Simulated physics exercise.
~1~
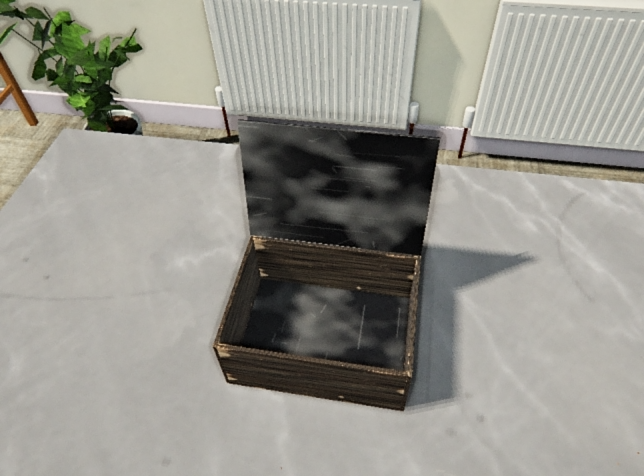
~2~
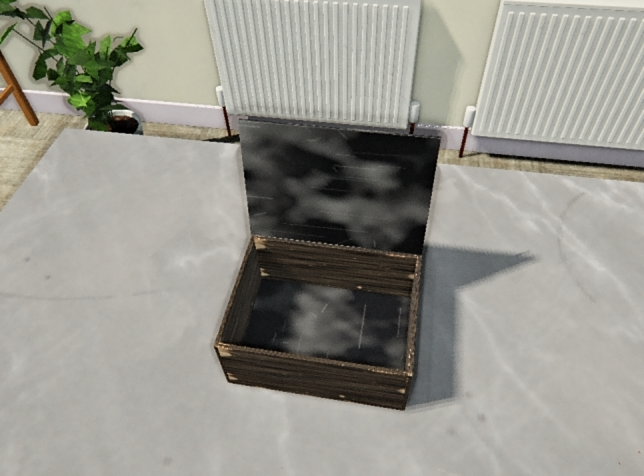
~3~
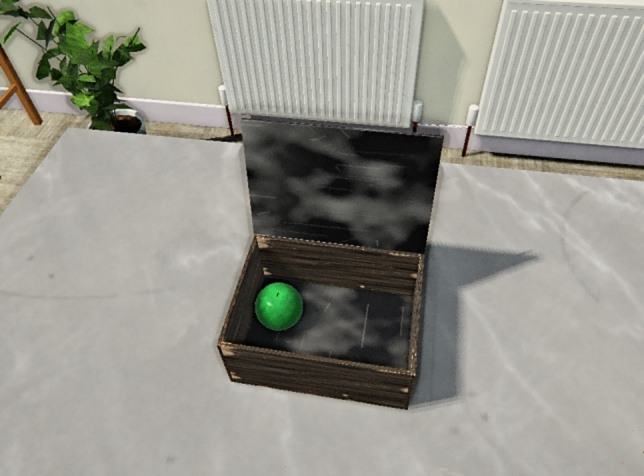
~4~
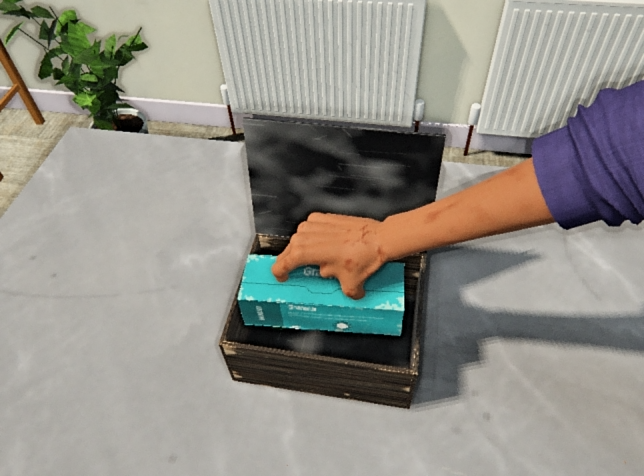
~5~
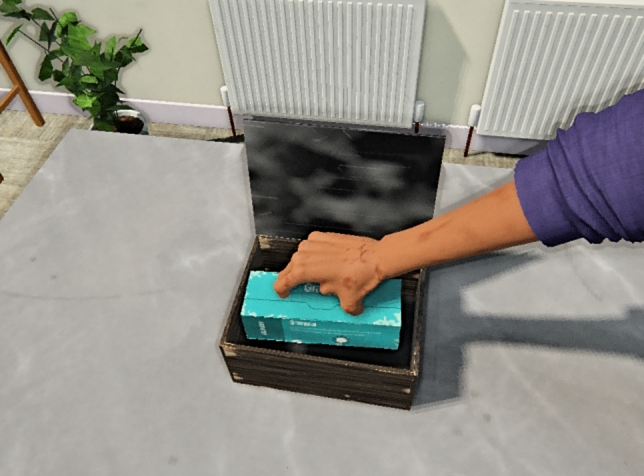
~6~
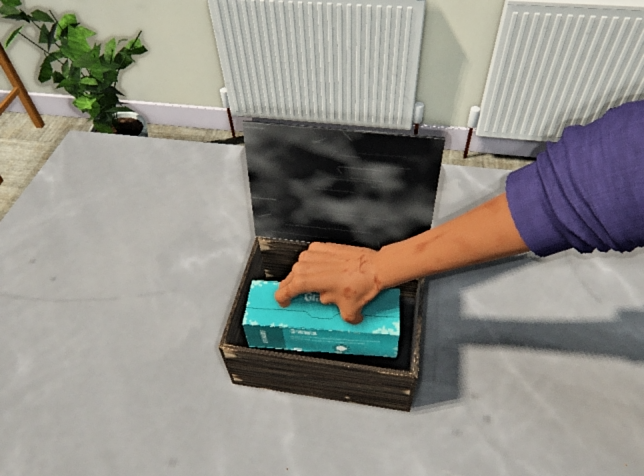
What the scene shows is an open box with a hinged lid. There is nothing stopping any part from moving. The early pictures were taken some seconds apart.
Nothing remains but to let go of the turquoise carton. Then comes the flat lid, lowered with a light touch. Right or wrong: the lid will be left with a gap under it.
Wrong, it closes.
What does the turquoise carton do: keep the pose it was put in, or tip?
Simply put, the turquoise carton gets tilted.
Then, 0.60 s after the last picture, turquoise carton on its side near (314, 353); green apple rolled a little.
Then, 1.60 s after the last picture, lid 57° above the rim; turquoise carton on its side near (314, 353); green apple rolled a little.
Then, 2.00 s after the last picture, lid 15° above the rim; turquoise carton on its side near (314, 353); green apple rolled a little.
At rest, lid shut; tipped over in the box, turquoise carton; green apple in place. Seen from the same camera at the end, turquoise carton near (314, 353).
